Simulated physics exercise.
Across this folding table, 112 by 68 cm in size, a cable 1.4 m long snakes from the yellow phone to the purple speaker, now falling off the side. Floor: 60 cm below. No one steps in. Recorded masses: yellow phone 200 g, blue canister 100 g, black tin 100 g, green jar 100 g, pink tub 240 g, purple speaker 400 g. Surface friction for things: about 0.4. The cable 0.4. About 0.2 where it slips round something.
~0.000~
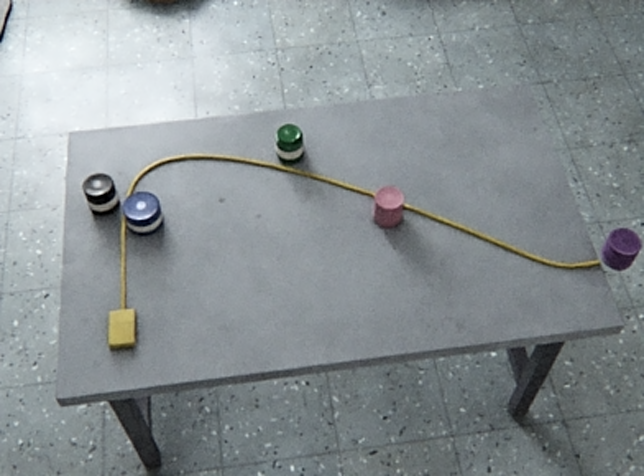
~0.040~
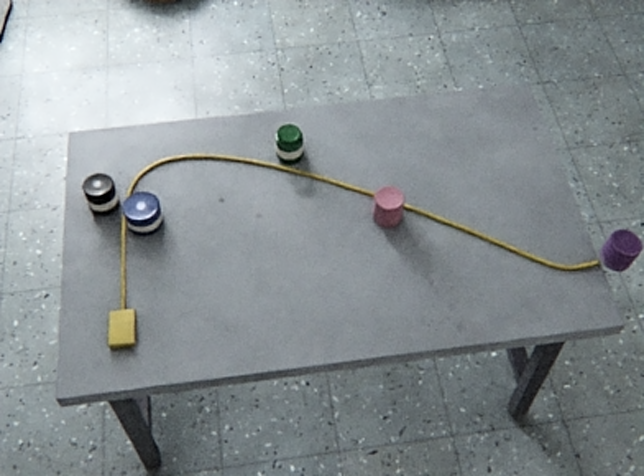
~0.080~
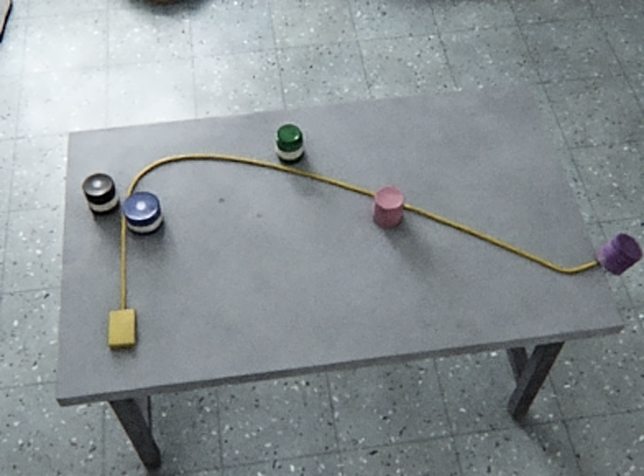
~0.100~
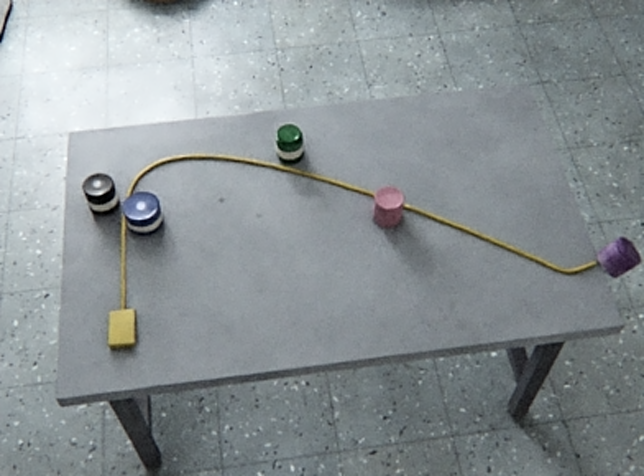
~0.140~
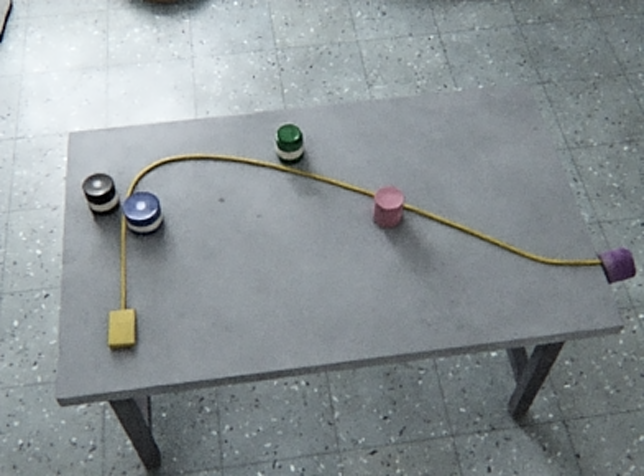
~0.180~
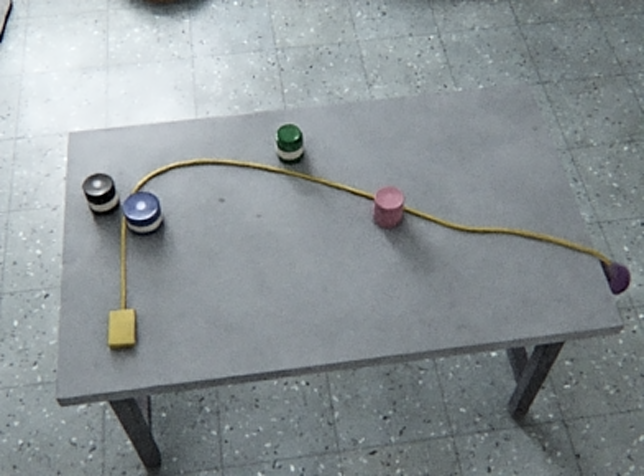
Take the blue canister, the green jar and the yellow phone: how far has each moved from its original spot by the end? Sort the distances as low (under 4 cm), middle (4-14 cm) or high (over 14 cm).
Distances: Blue canister high; green jar low; yellow phone high.
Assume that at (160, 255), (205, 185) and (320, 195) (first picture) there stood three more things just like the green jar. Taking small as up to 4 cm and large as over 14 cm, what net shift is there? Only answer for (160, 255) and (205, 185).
I'd call it an in-between shift for the first one and a long shift for the second one.
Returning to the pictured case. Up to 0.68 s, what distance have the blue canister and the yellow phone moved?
Blue canister: 50 cm; yellow phone: 20 cm.
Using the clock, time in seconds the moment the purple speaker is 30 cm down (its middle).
That is: 0.34 s.
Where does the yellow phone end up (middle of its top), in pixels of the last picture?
It comes to rest close to (229, 274).
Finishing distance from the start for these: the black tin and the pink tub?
Final offset from start: Black tin = 0 cm, pink tub = 4 cm.
After 0.4 s, the cable's tail end at (136, 299); blue canister 26 cm off its start, yellow phone 3 cm off its start, purple speaker over the edge.
After 0.7 s, the cable's tail end at (226, 297); blue canister 50 cm off its start, yellow phone 20 cm off its start, purple speaker over the edge.
After 0.9 s, the cable's tail end at (237, 293); blue canister over the edge, yellow phone 24 cm off its start at (229, 274), purple speaker over the edge.
After 1.2 s, the cable's tail end at (237, 293); blue canister over the edge, yellow phone 24 cm off its start, purple speaker over the edge.
After 2.4 s, the cable's tail end at (237, 293); blue canister over the edge, yellow phone 24 cm off its start at (229, 274), green jar 0 cm off its start at (289, 133), purple speaker over the edge.
